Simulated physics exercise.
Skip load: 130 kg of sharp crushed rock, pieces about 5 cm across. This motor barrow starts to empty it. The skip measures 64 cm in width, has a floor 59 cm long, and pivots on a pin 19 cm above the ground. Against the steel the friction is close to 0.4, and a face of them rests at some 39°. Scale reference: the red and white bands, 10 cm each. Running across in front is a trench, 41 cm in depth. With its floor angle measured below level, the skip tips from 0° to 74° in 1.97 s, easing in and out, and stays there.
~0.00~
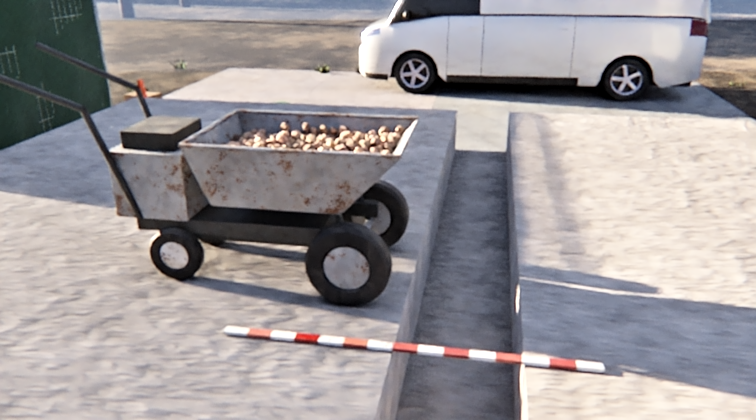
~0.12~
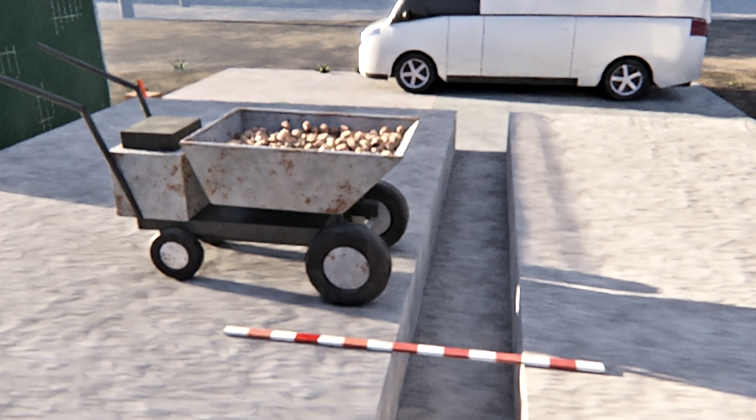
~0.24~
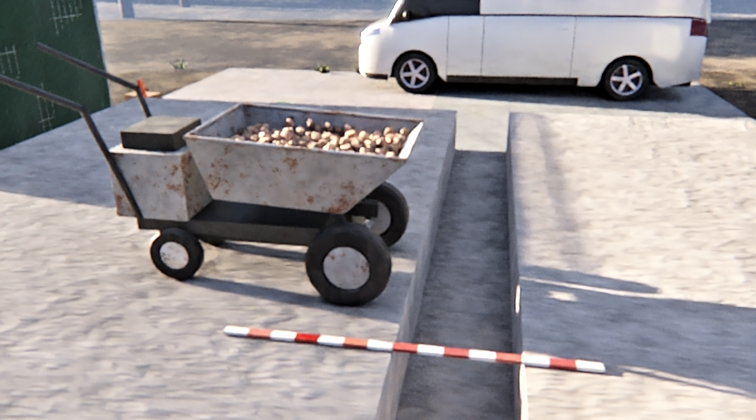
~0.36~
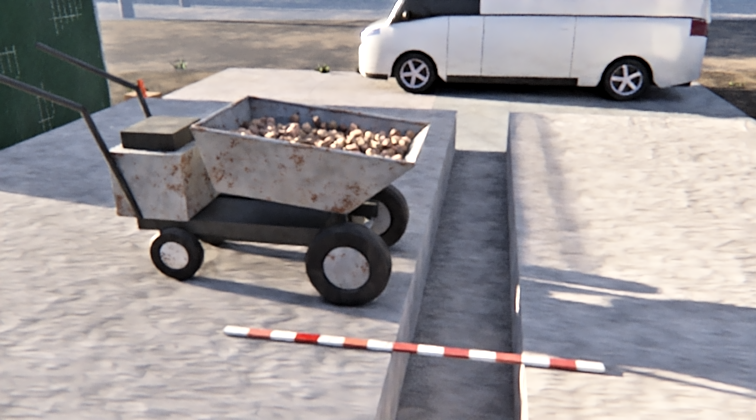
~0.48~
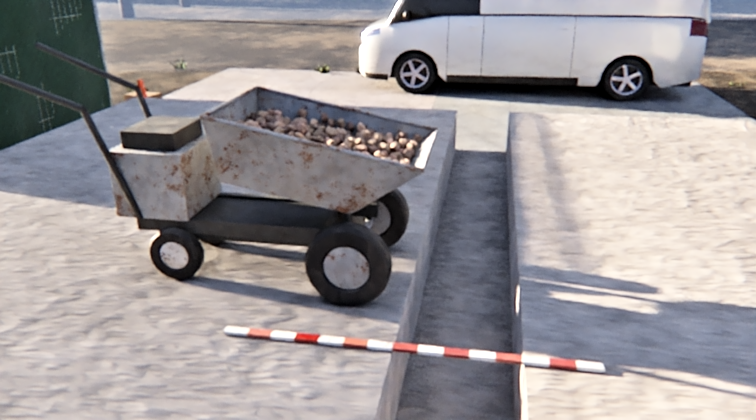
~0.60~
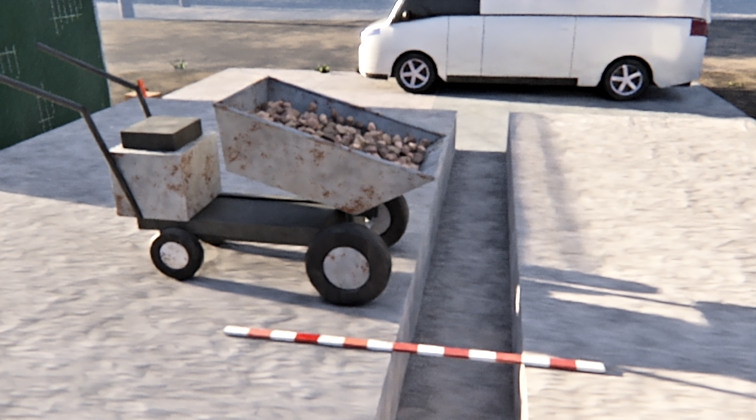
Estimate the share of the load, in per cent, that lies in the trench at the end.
I would say 82 per cent of the load lies in the trench at the end.
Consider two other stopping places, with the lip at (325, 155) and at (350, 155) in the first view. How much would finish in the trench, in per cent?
I'd expect close to 100 per cent at the first and 100 per cent at the second.
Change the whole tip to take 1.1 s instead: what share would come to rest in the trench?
Around 75 per cent would end in the trench.
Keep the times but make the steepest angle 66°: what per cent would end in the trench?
Then about 75 per cent.
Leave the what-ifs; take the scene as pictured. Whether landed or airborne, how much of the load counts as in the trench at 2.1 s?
I'd say near 45 per cent at that time.
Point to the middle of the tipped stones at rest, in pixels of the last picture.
Their middle ends up near (491, 341).
After 1.5 s the floor is at 63°; 100 % in the skip; the foremost stones are at (481, 244).
After 2.1 s the floor is at 74°; 44 % in the skip, 43 % in the trench, 13 % past the trench; the foremost stones are at (585, 309).
After 2.4 s the floor is at 74°; 15 % in the skip, 67 % in the trench, 19 % past the trench; the foremost stones are at (619, 298).
After 4.4 s the floor is at 74°; 0 % in the skip, 82 % in the trench, 18 % past the trench; the foremost stones are at (623, 306).
